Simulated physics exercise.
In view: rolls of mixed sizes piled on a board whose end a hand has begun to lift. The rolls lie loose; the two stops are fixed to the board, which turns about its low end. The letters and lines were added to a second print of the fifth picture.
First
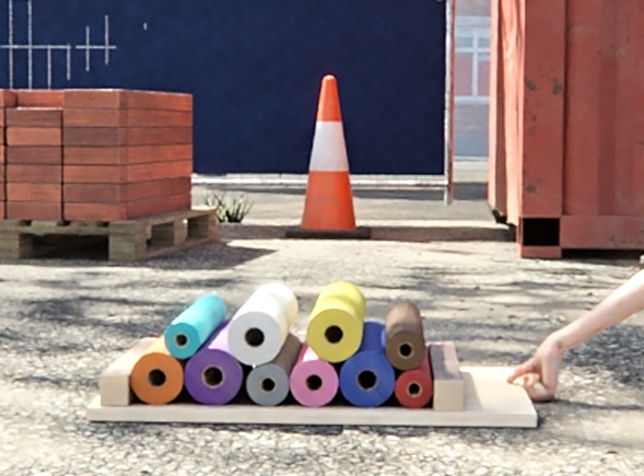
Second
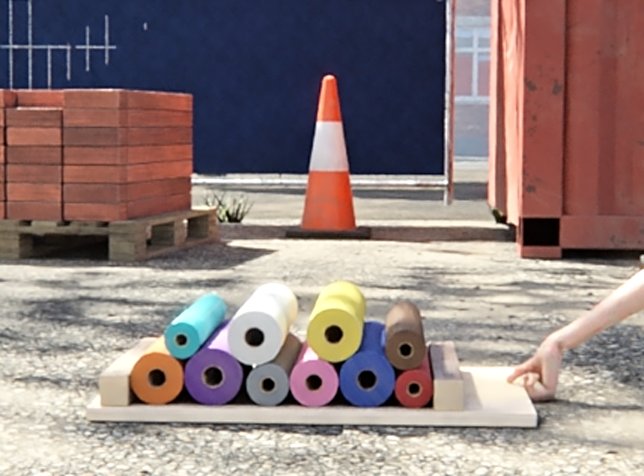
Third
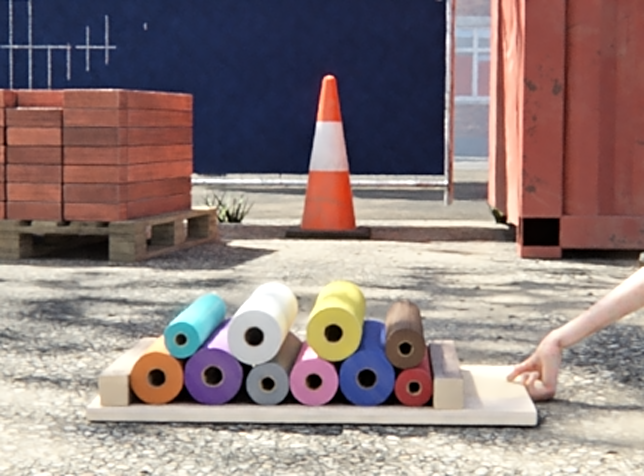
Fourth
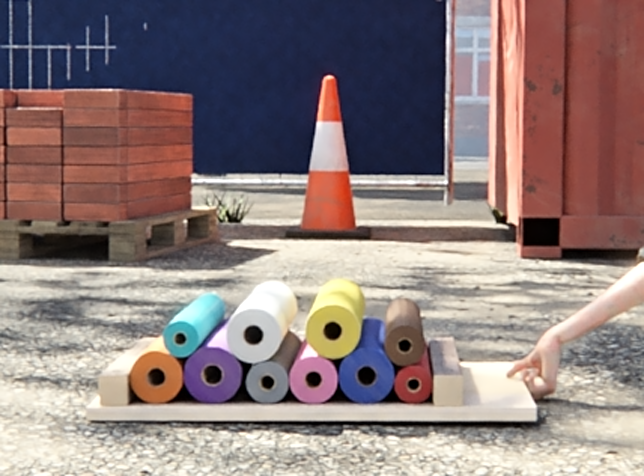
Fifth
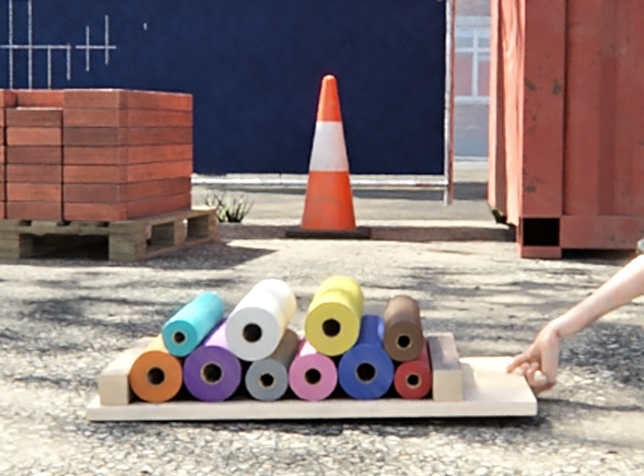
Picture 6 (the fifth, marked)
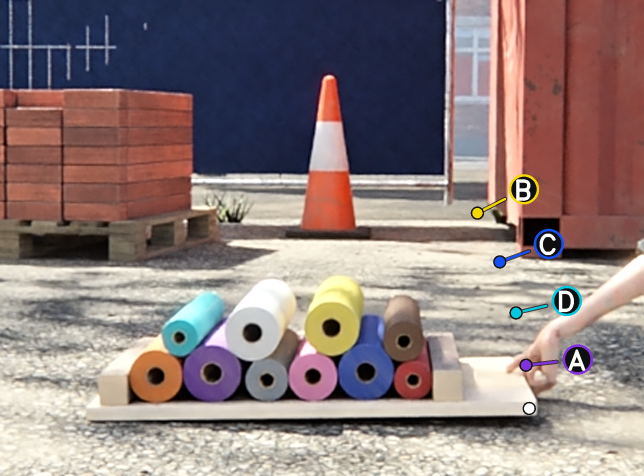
A hand slowly raising the right end of a board slightly, the loosely piled coloured rolls barely shifting on it.
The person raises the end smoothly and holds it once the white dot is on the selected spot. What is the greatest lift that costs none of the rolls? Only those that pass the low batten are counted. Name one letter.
B is the limit.
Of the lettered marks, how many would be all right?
The number is four.
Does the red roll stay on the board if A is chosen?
The red roll: Yes.
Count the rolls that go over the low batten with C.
At C the number is none.
On the marked copy, A at (526, 365); B at (478, 213); C at (500, 262); D at (516, 313); the white dot at (529, 408).
Following B. Soon after the start, board at 16°.
Later, board at 28°.
In the end, board at 28°, none over the low batten.
As for the rest, A none over the low batten; C none over the low batten; D none over the low batten.
